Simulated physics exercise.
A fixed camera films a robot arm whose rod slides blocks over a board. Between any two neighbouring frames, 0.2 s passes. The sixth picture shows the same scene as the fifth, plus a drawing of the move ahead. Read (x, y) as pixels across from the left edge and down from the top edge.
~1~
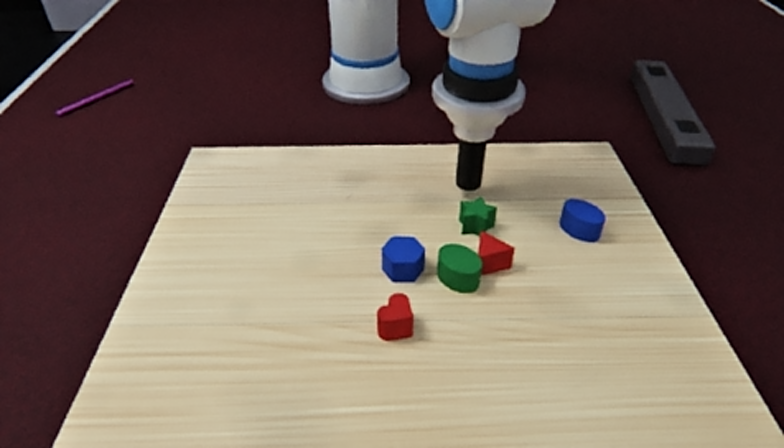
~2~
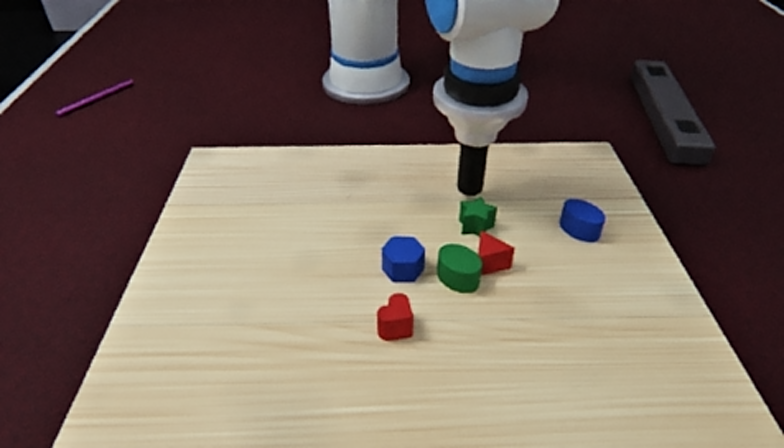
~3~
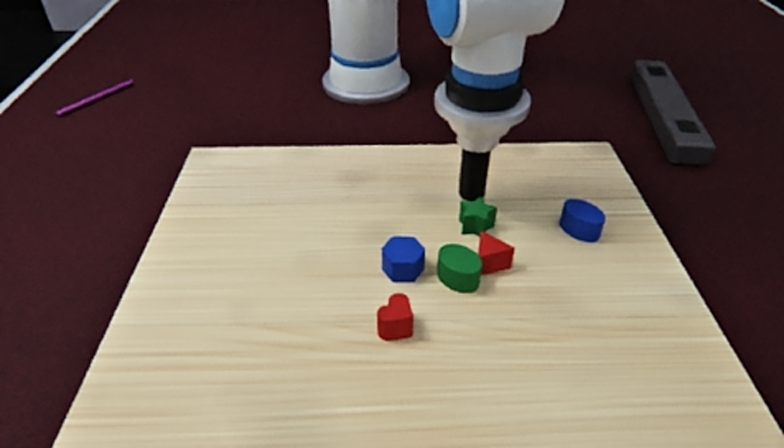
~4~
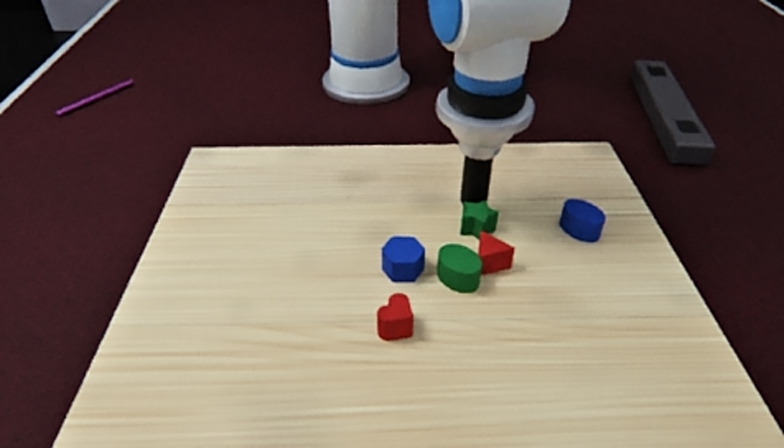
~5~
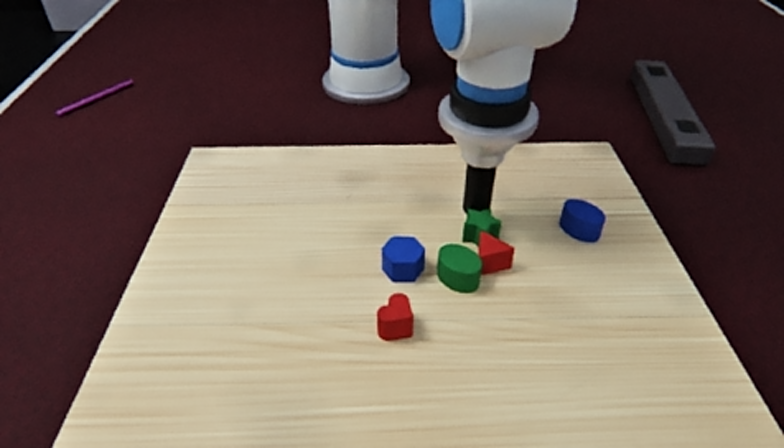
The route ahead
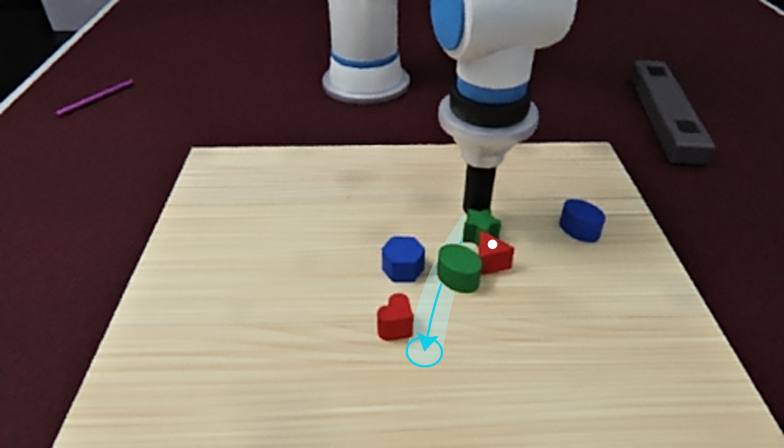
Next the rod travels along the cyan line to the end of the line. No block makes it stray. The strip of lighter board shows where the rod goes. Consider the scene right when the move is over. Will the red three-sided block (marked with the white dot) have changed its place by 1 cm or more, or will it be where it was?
That block is going to get moved.
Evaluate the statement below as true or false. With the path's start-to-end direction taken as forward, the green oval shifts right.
It is false.
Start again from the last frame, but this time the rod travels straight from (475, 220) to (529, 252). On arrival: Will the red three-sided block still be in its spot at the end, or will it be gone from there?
By the last moment, the red three-sided block will have left its place.
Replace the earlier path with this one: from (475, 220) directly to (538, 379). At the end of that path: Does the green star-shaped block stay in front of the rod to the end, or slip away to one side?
Before the rod.
Path on the board, from (475, 220) over (445, 276) to (424, 351); the dot is on the red three-sided block.
The first path, step by step. One third of the way, rod at (455, 246); green oval at (459, 262), turned 15° clockwise; green star-shaped block at (482, 247), turned 55° anticlockwise; red three-sided block at (506, 264), turned 50° anticlockwise.
Two thirds of the way, rod at (437, 289); green oval at (466, 299), turned 60° anticlockwise; green star-shaped block at (477, 255), turned 90° anticlockwise; red three-sided block at (511, 267), turned 70° anticlockwise.
At the end, rod at (425, 342); red heart block in place; green oval at (470, 311), turned 105° anticlockwise; green star-shaped block at (477, 255), turned 90° anticlockwise; red three-sided block at (511, 267), turned 70° anticlockwise.
